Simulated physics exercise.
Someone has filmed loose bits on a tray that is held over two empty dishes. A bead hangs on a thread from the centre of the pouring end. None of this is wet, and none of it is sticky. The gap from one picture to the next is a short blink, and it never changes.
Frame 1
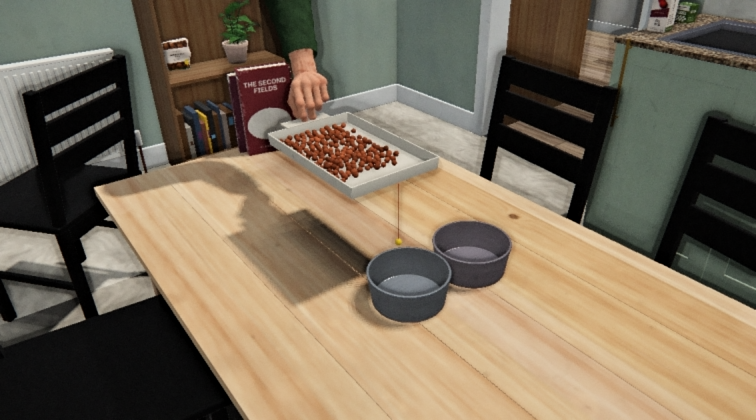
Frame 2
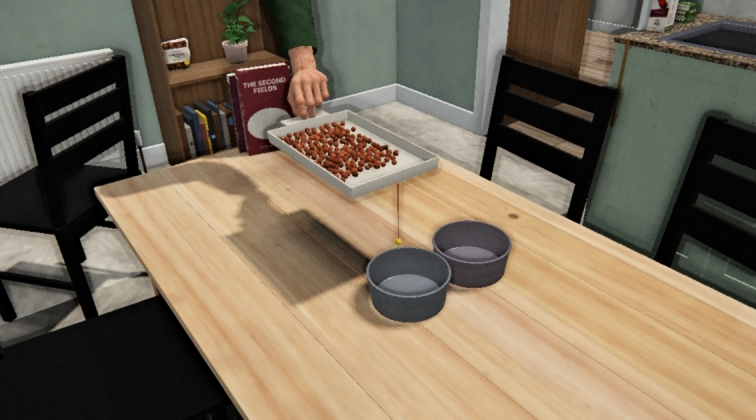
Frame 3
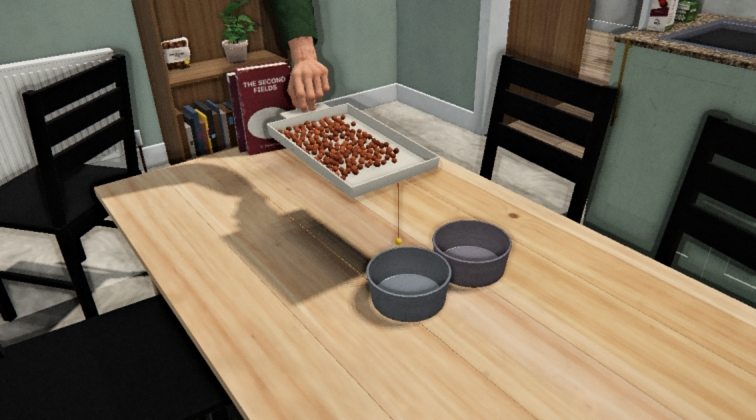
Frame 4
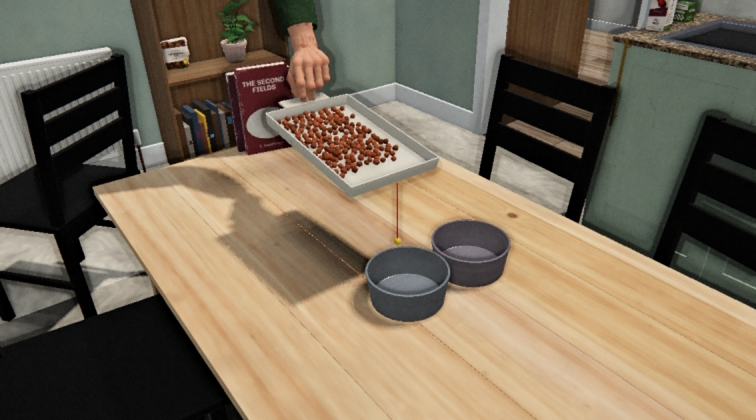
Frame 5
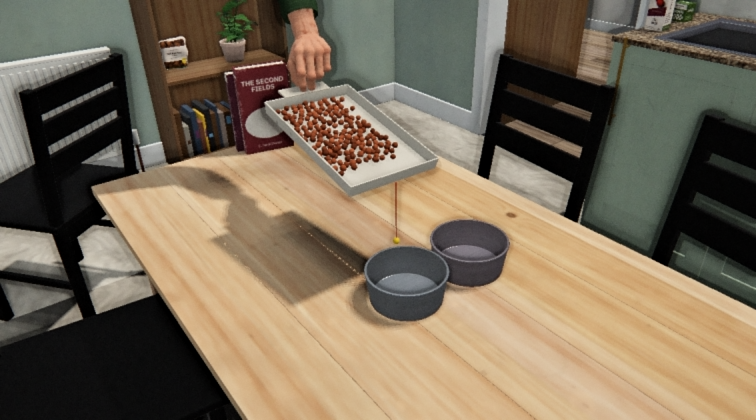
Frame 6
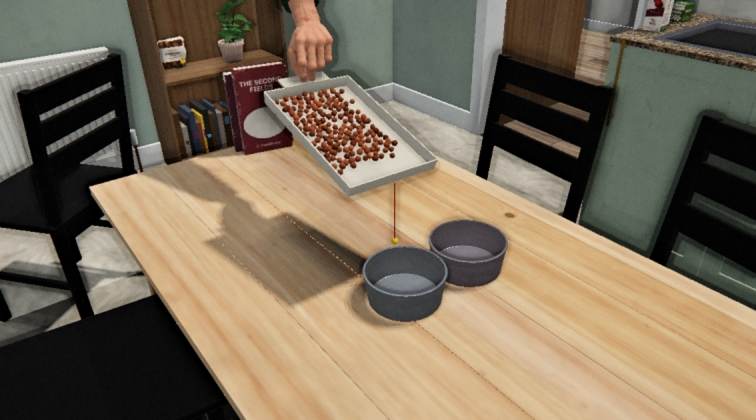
A hand raises the far end of a pale tray of reddish-brown pellets, tilting it gradually more steeply toward two empty dark dishes on a wooden table, while the pellets stay spread across it and a bead hangs below.
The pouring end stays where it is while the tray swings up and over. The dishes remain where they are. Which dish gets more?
Oh, the winner here is the left dish, by the look of it.
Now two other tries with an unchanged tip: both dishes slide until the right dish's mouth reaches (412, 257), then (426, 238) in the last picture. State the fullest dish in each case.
The dish to the right; the dish to the right.
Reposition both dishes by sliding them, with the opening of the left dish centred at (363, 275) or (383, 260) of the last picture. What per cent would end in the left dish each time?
Trial 1: 20 percent; trial 2: 30 percent.
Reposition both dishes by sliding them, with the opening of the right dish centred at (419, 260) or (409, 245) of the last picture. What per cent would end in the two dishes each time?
You'd see around 70 per cent and then around 30 per cent.
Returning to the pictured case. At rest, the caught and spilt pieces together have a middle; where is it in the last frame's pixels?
Close to (422, 293) in the last picture.
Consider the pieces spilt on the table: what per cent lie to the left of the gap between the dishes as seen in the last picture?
20 per cent or thereabouts.
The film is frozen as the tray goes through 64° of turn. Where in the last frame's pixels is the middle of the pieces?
Somewhere about pixel (390, 153).
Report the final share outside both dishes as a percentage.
My guess is about 10 percent.
Just after the last frame, tray tipped steeply; almost all on the tray; just a few in the air.
A moment on, tray tipped past a quarter turn; almost all on the tray; about a tenth in the left dish; just a few in the right dish; just a few outside both.
Further on, tray tipped past a quarter turn; roughly two thirds in the left dish; roughly a quarter in the right dish; about a tenth outside both.
When it is over, tray tipped past a quarter turn; roughly two thirds in the left dish; roughly a quarter in the right dish; about a tenth outside both.
